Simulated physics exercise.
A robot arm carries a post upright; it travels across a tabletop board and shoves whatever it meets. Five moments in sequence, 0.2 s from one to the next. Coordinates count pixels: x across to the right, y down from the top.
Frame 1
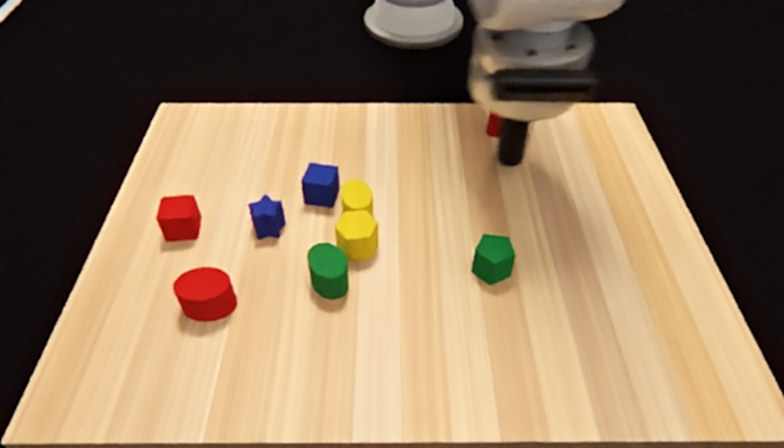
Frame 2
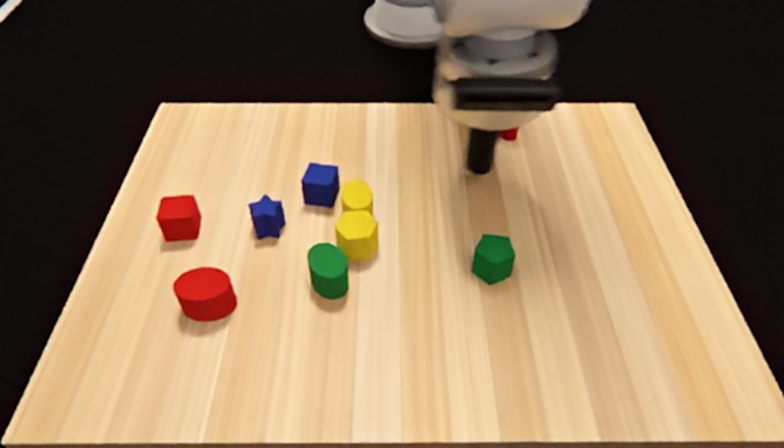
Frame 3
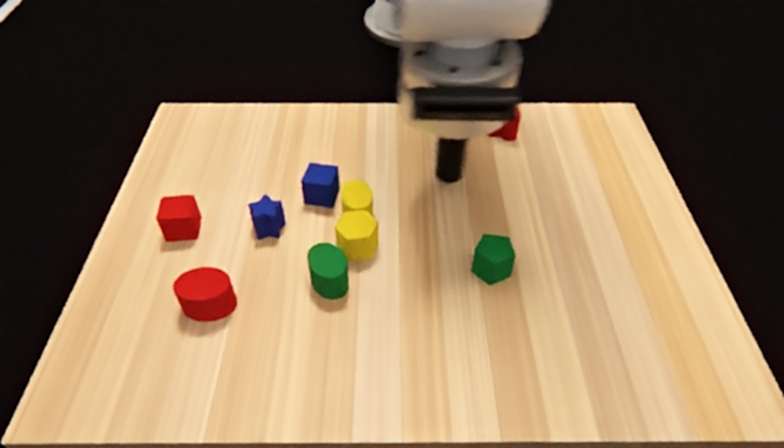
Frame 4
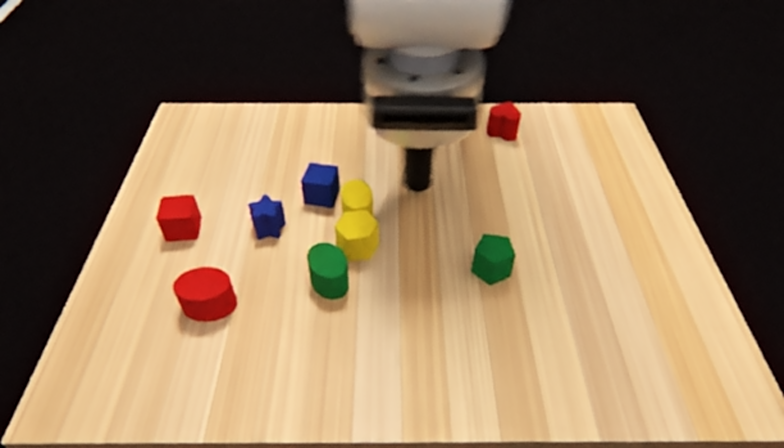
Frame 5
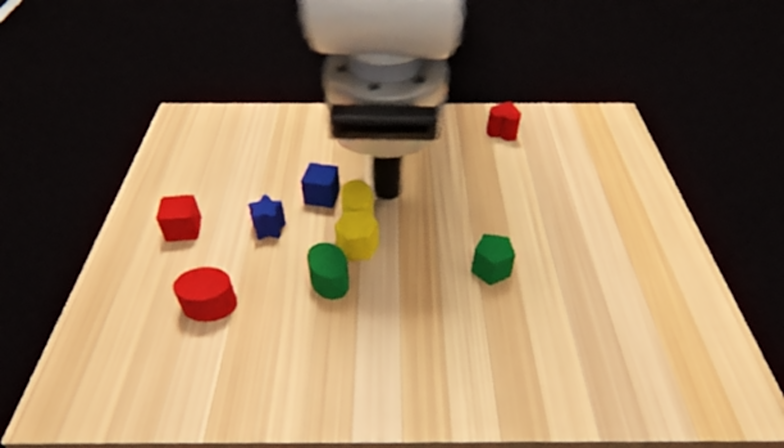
A robot arm with a black post glides left across the board past unmoving colored blocks.
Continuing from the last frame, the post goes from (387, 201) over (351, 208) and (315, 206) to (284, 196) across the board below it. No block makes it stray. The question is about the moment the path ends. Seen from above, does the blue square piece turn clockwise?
Yes
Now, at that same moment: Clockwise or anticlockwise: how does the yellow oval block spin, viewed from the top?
It turns round anticlockwise.
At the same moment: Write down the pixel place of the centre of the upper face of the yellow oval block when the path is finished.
For the centre of its top, I'd go with (319, 208).
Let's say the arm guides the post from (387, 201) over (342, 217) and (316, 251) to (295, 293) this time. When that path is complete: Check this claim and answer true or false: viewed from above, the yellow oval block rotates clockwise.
The statement is correct.
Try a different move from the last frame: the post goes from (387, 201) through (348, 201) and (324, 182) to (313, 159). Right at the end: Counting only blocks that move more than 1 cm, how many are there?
It displaces two.
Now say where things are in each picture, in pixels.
The first frame shows post tip at (509, 158); block tops, blue star-shaped block at (264, 206); blue square piece at (320, 173); yellow hexagonal block at (356, 224); yellow oval block at (357, 193).
The second frame shows post at (479, 166); blocks unchanged.
The third frame shows post at (448, 174); blocks unchanged.
The fourth frame shows post at (417, 182); blocks unchanged.
The fifth frame shows post at (387, 190); blue star-shaped block at (264, 206); blue square piece at (320, 173); yellow hexagonal block at (356, 224); yellow oval block at (357, 193).
The first path, step by step. One third of the way, post at (350, 198); yellow hexagonal block at (354, 228), turned 15° anticlockwise; yellow oval block at (330, 204), turned 40° anticlockwise.
Two thirds of the way, post at (314, 196); blue square piece at (302, 165), turned 55° clockwise; yellow hexagonal block at (354, 228), turned 15° anticlockwise; yellow oval block at (319, 208), turned 75° anticlockwise.
At the end, post at (282, 185); blue star-shaped block in place; blue square piece at (288, 153), turned 95° clockwise; yellow hexagonal block at (354, 228), turned 15° anticlockwise; yellow oval block at (319, 208), turned 75° anticlockwise.
